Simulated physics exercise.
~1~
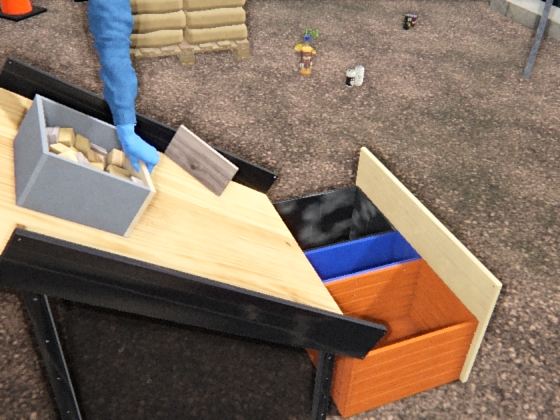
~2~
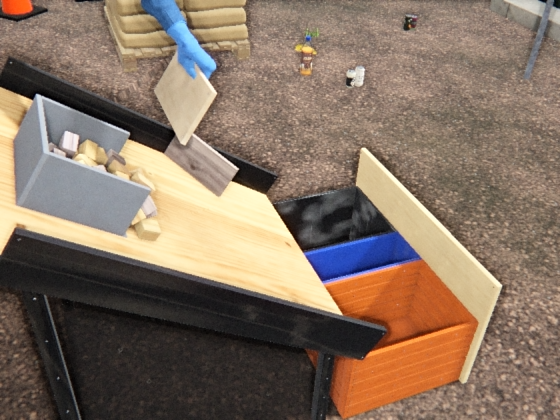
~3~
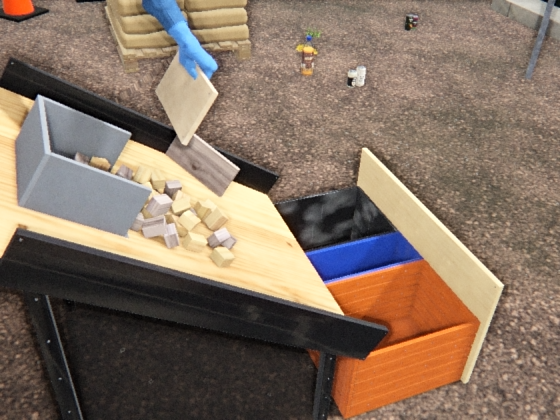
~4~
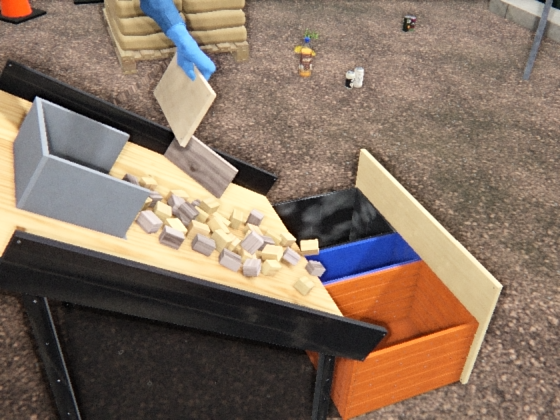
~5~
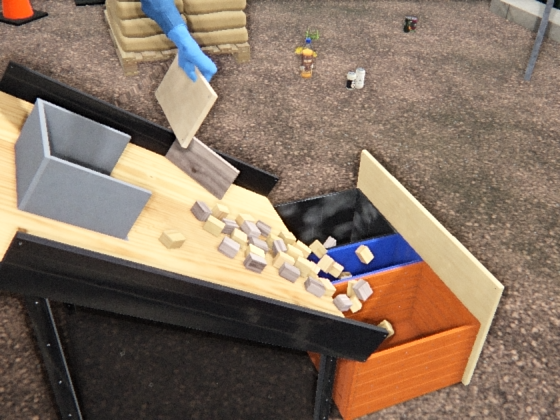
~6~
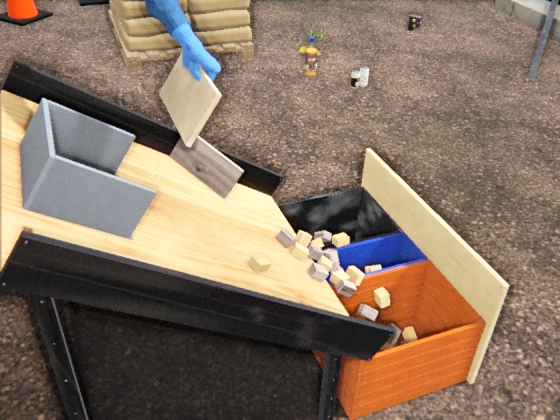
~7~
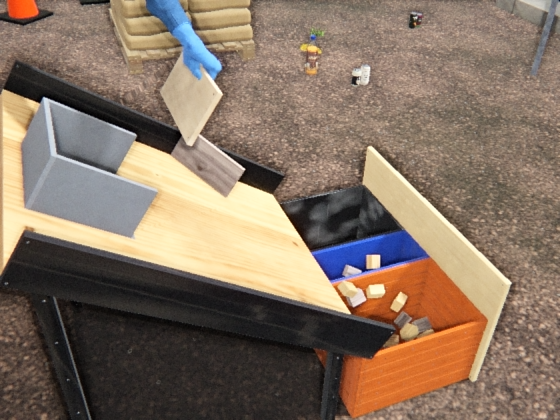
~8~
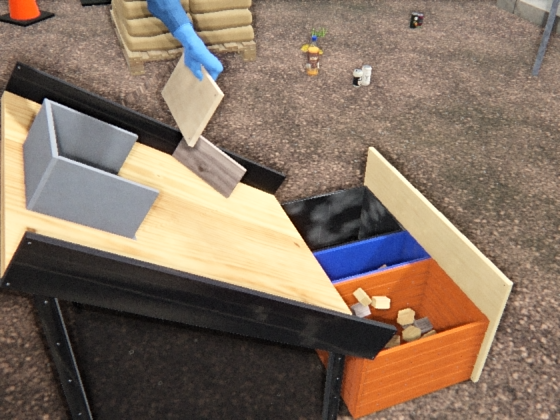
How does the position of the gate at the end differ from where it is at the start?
At the start the gate is at the downhill end of the grey pen, holding the blocks in. By the end it is higher up and further right, held by the gloved hand above the far side of the slope, clear of the pen.
